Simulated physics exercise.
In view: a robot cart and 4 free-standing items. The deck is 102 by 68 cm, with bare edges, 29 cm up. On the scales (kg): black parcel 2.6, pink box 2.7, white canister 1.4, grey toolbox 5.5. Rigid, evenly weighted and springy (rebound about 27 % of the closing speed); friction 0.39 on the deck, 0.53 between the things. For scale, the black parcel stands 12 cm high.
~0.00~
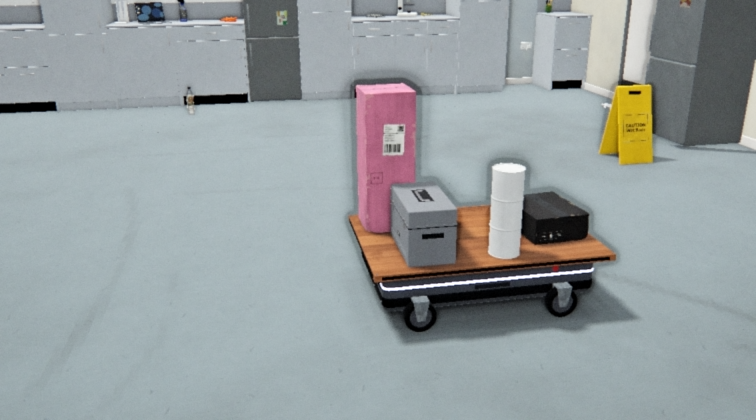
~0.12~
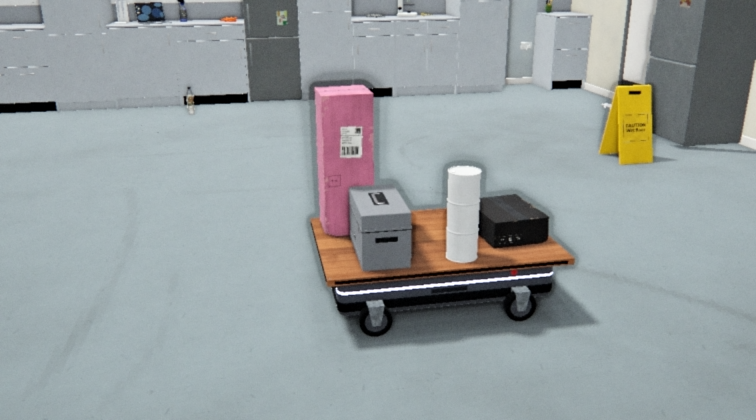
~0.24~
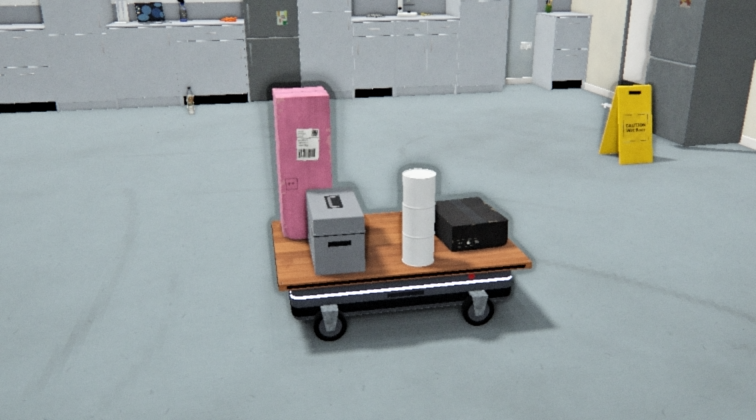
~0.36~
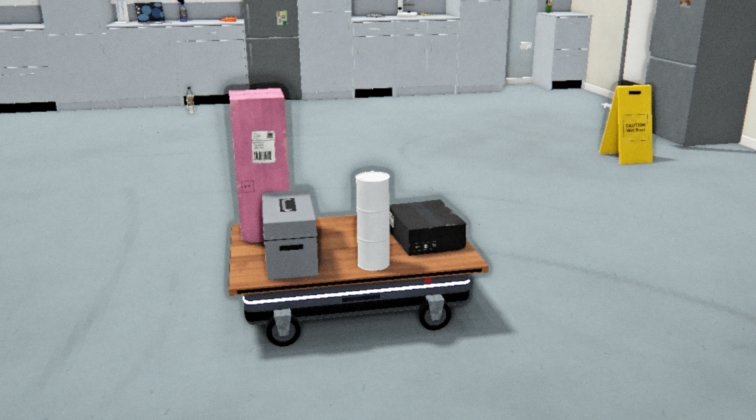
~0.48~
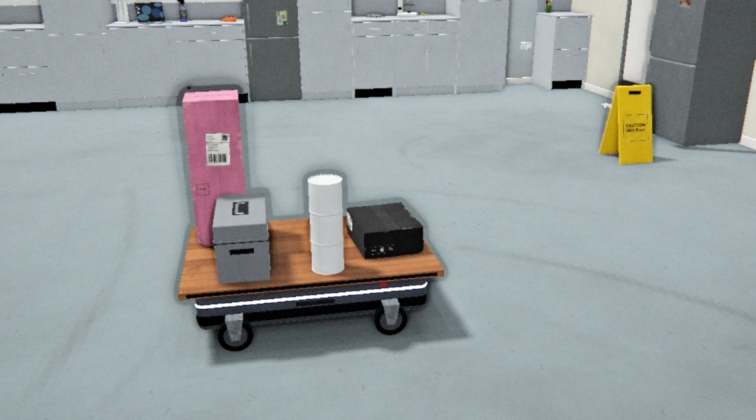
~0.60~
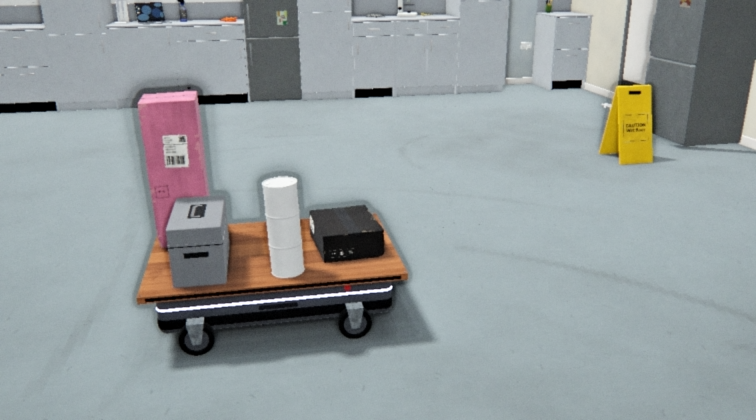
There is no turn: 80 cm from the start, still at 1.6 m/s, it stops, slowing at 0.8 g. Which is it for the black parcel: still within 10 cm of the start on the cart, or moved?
The black parcel ends elsewhere.
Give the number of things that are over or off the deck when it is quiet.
In all, 2.
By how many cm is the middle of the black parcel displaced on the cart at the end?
Some 18 cm.
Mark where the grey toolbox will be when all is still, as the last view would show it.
At about (148, 243).
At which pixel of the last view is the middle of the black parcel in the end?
At about (302, 236).
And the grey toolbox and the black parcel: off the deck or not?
The grey toolbox ends on the cart; the black parcel is still on the cart.
Around 0.80 s, cart has run 96 cm, stopped; black parcel shifted 15 cm near (308, 235); white canister at 31° to upright; pink box at 13° to upright.
Around 1.20 s, cart has run 96 cm, stopped; pink box now off the deck; black parcel shifted 17 cm near (302, 236); white canister at 57° to upright.
Around 1.80 s, cart has run 96 cm, stopped; black parcel shifted 17 cm near (302, 236); white canister on its side; grey toolbox shifted 18 cm.
Finally (2.9 s), off the deck, pink box and white canister; not toppled but over 10 cm from the start, black parcel and grey toolbox. Final places as that camera would see them, black parcel near (302, 236).
